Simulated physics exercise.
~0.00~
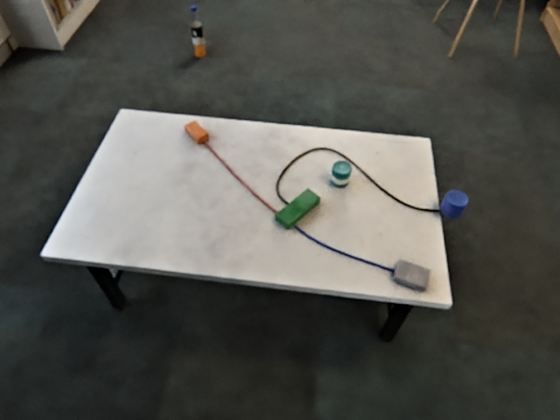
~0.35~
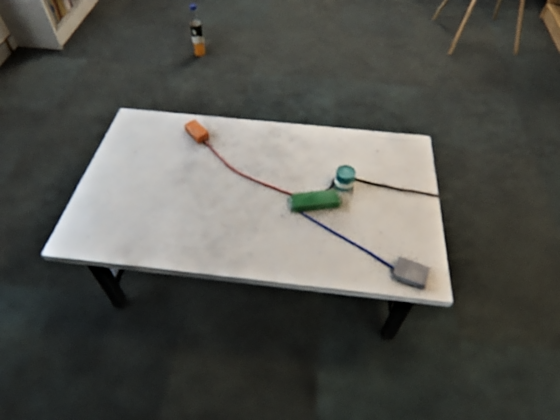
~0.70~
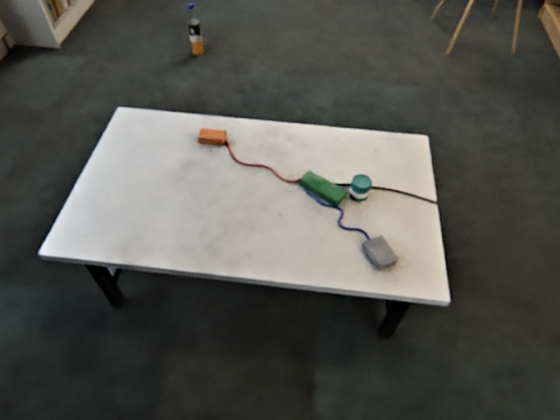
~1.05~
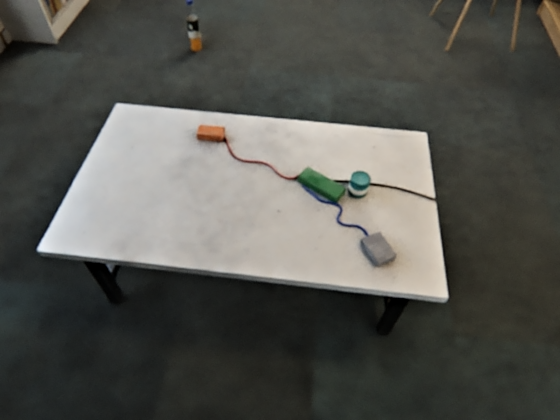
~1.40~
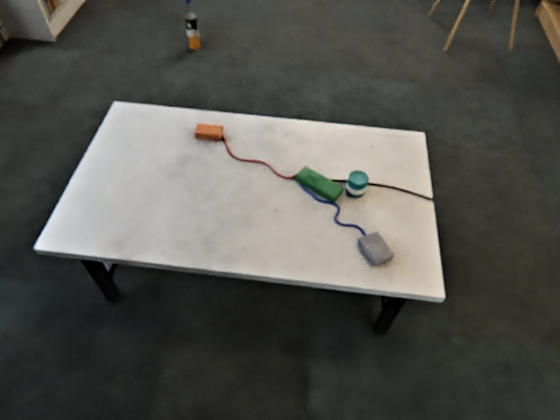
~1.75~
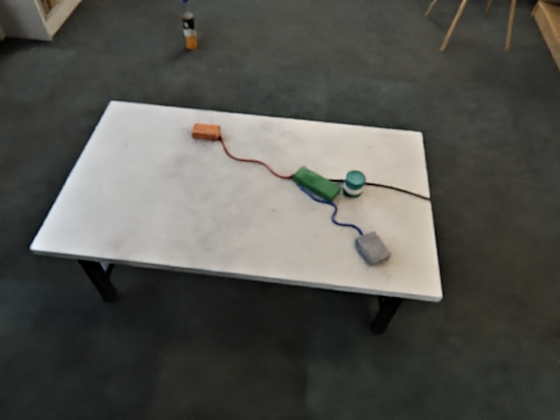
At first, a green strip on a white table has three thin cables running to an orange charger, a grey reader and a blue speaker that has just gone over the right edge, while a teal canister stands inside the black cable's loop. The speaker drops out of sight, and the black cable straightens as the strip turns and shifts right, close against the canister. Next the strip and canister move further right, the charger is drawn slightly right, and the reader slides up and left. Then everything stops. The four objects remain on the table, with the black cable still stretching over the edge.
